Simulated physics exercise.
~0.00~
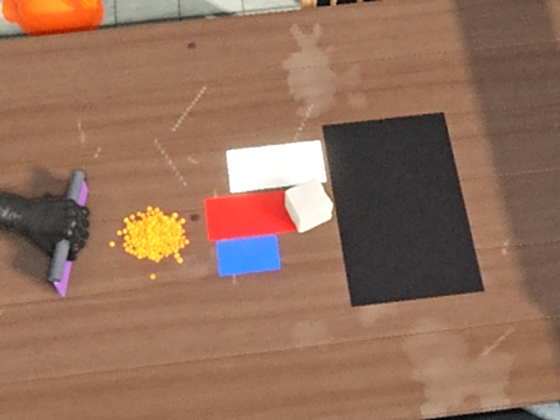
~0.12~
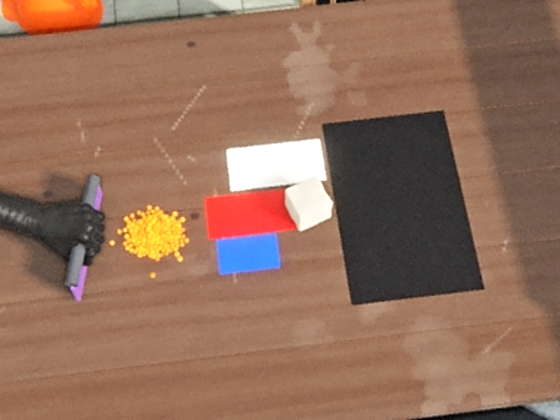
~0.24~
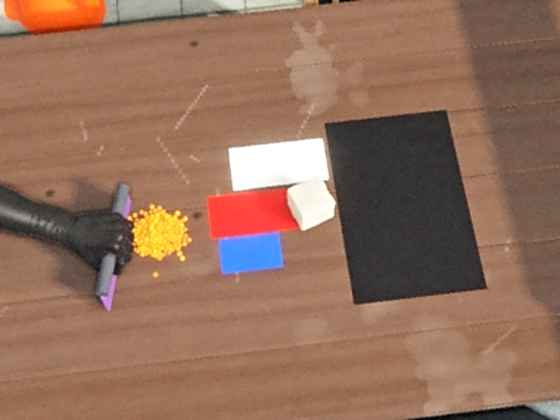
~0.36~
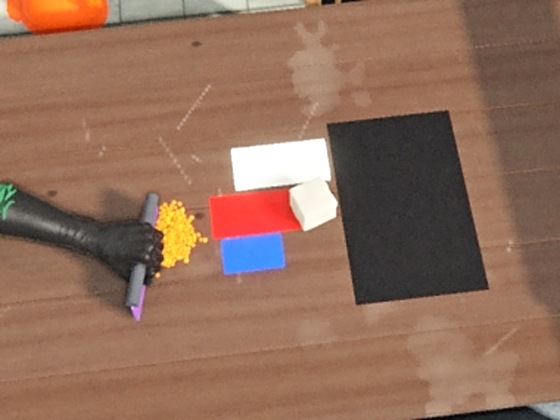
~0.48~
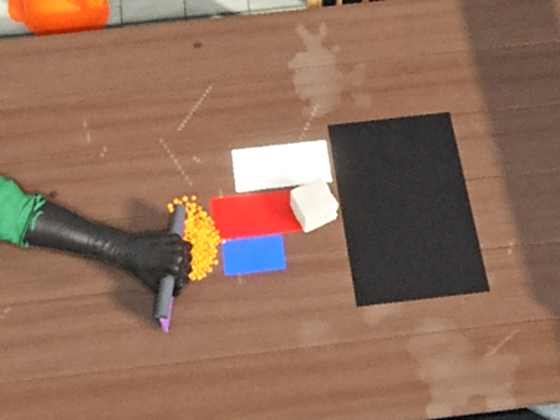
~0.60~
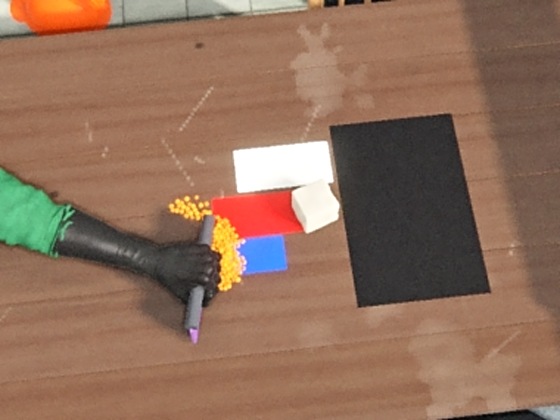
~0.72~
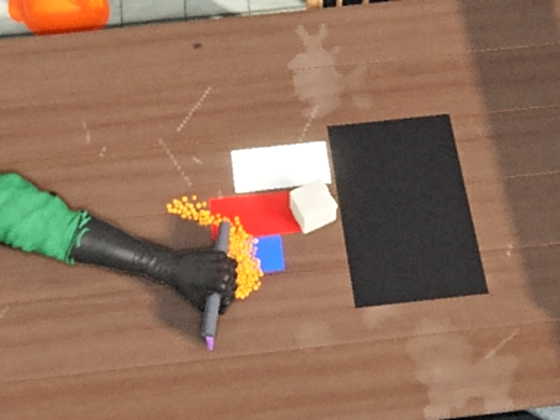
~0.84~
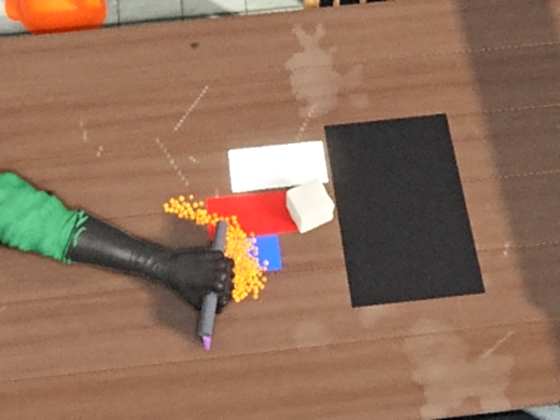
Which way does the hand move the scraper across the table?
The hand moves the scraper to the right, pushing into the pile of yellow kernels.
